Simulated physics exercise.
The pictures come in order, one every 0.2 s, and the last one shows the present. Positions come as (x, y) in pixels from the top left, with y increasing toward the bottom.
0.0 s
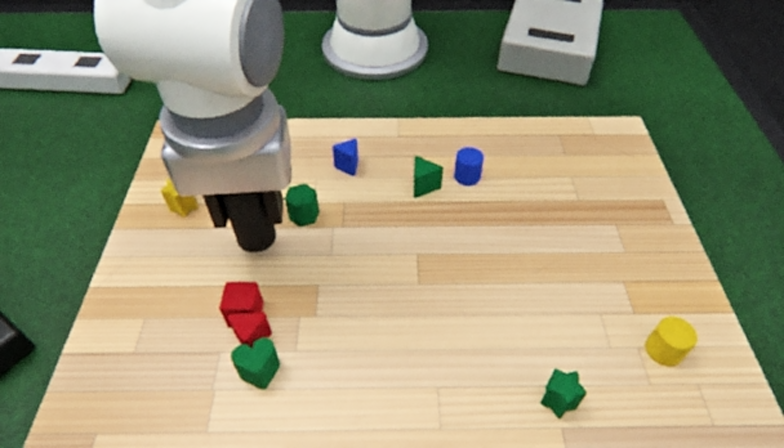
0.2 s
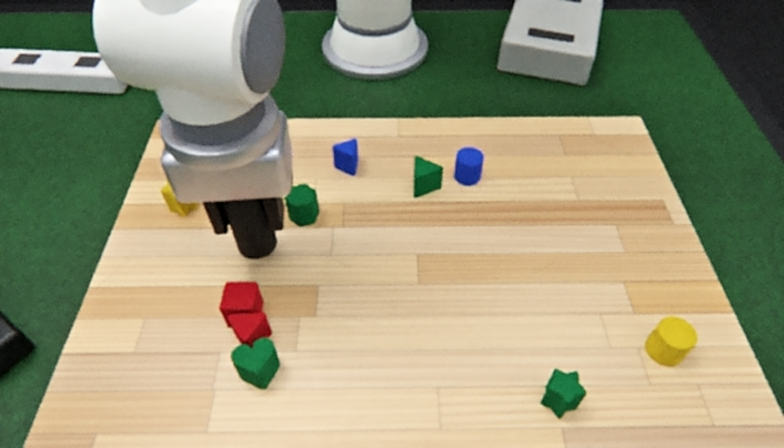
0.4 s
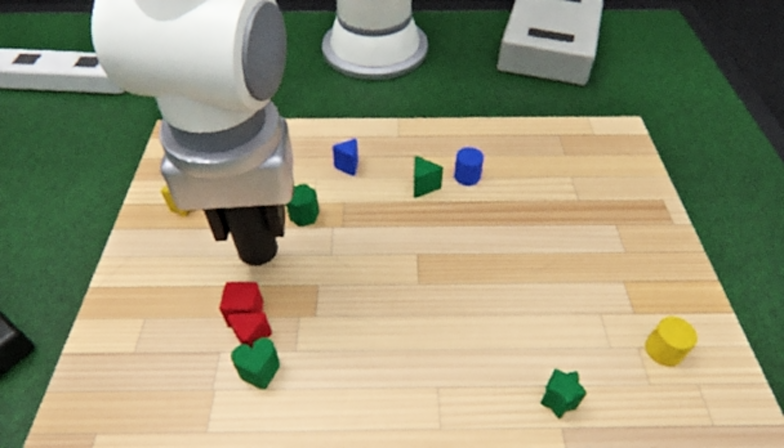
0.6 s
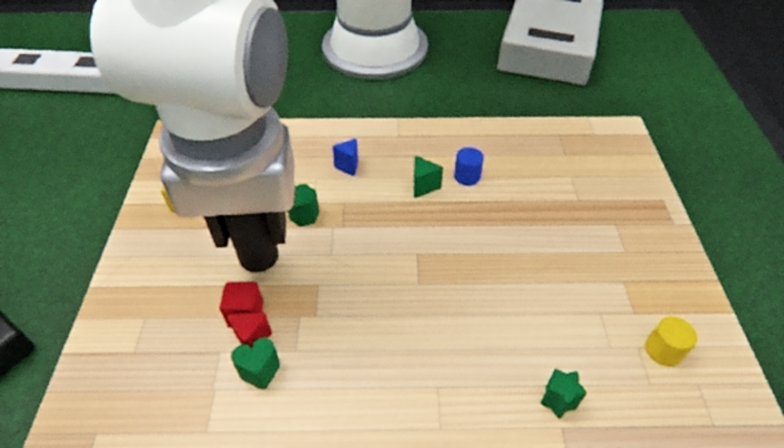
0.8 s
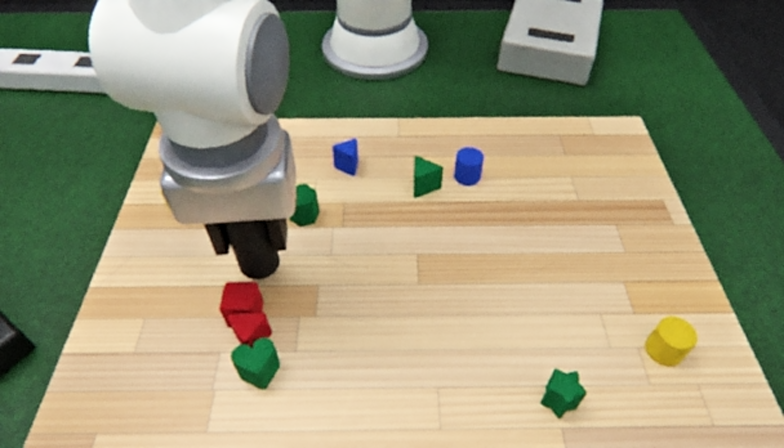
In this clip, a white and grey robot arm with a black tip moves slightly downward over a wooden board toward the viewer, nearing a red block, while the scattered red, green, blue and yellow blocks stay still.
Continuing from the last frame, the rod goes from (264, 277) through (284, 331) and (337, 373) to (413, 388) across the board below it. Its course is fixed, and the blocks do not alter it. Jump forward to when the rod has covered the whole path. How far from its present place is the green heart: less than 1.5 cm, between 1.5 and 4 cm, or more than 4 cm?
My prediction: Under 1.5 cm.
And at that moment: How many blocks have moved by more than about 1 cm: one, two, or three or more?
Blocks that move over 1 cm: Two.
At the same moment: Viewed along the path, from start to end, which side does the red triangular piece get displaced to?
Off to the right side.
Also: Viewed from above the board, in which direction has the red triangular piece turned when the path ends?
Spins counterclockwise.
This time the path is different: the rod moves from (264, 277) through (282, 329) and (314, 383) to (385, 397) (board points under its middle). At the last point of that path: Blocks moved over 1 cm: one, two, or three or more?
It will shift three or more blocks.
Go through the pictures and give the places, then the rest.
In the first picture, rod tip (257, 238); block tops, red square (238, 295); red triangular piece (246, 323); green heart (253, 354); green six-sided block (300, 194).
In the second picture, rod (258, 244); blocks unchanged.
In the third picture, rod (258, 250); blocks unchanged.
In the fourth picture, rod (259, 257); blocks unchanged.
In the fifth picture, rod (260, 263); red square (238, 295); red triangular piece (246, 323); green heart (253, 354); green six-sided block (300, 194).
The first path, step by step. One third of the way, rod (281, 320); red square (232, 312), turned 60° clockwise; red triangular piece (233, 338), turned 25° anticlockwise; green heart (252, 361), turned 25° anticlockwise.
Two thirds of the way, rod (336, 362); red square (232, 312), turned 60° clockwise; red triangular piece (233, 338), turned 25° anticlockwise; green heart (252, 361), turned 25° anticlockwise.
At the end, rod (414, 377); red square (232, 312), turned 60° clockwise; red triangular piece (233, 338), turned 25° anticlockwise; green heart (252, 361), turned 25° anticlockwise; green six-sided block in place.
